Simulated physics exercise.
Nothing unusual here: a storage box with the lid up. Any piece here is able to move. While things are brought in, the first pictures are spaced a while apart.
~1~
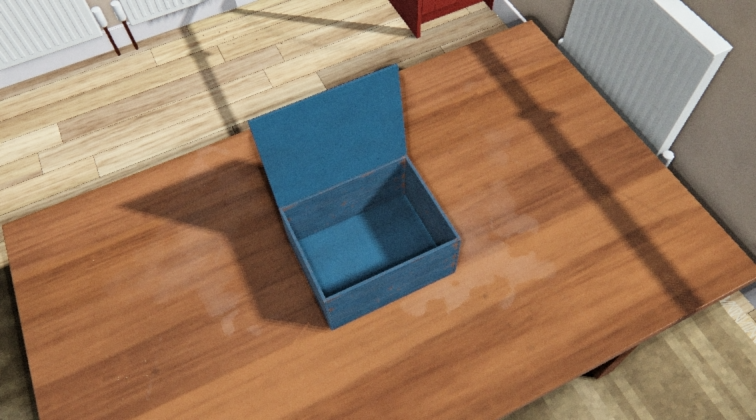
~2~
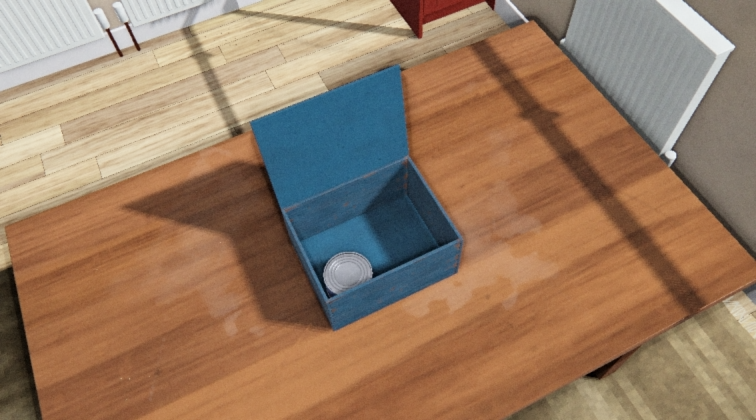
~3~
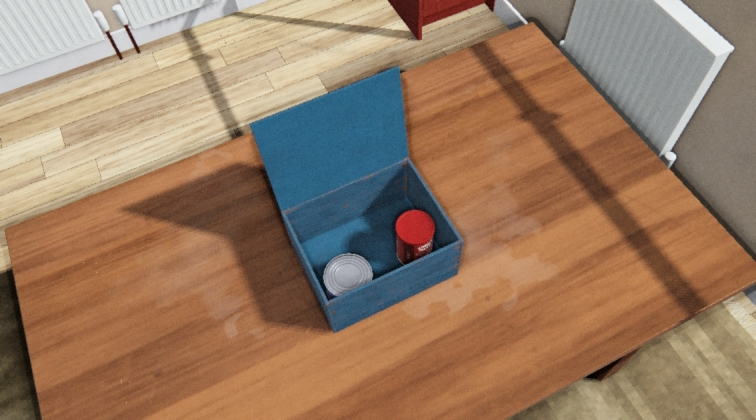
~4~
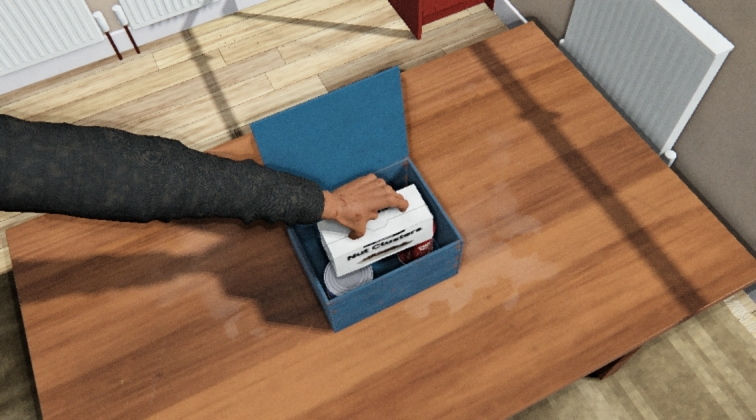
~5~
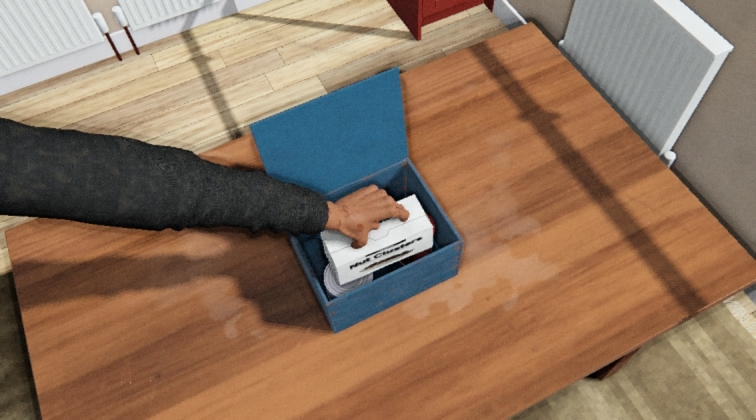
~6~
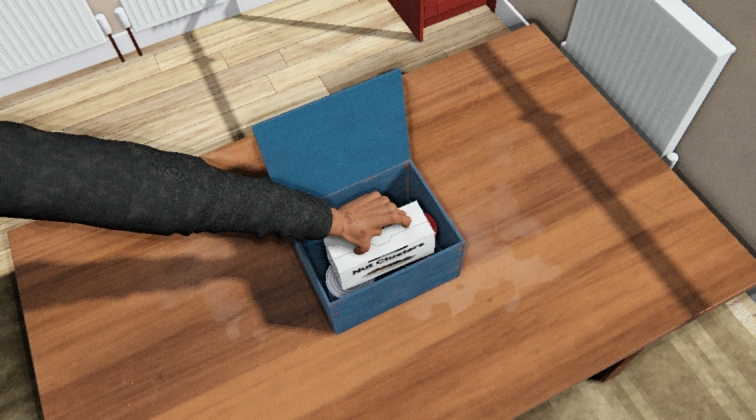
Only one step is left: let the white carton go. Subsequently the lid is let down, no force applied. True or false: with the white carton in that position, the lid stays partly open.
True.
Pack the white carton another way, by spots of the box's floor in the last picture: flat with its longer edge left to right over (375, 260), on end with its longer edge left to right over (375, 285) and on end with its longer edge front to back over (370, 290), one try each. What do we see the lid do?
Trial 1: Lid fully lowered. Trial 2: Lid propped open. Trial 3: Lid propped open.
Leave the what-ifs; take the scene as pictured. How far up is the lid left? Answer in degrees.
Some 20° above the rim.
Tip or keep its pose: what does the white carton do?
By the end it has leaned over.
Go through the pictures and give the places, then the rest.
In the first frame, the last thing is not in view yet.
In the second frame, the last thing is not in view yet.
In the third frame, the last thing is not in view yet; red tin (415, 240).
In the fourth frame, on its way; white carton (376, 231).
In the fifth frame, on its way; white carton (378, 240).
In the sixth frame, put in, still held; white carton (380, 246).
Then, 1.40 s after the last picture, lid 72° above the rim; white carton tipped 22° from how it was near (374, 255).
Then, 2.00 s after the last picture, lid 25° above the rim; white carton tipped 22° from how it was near (374, 254).
At rest, lid 21° above the rim; moved from the start, white carton; the other 2 in place. Seen from the same camera at the end, white carton near (373, 264).
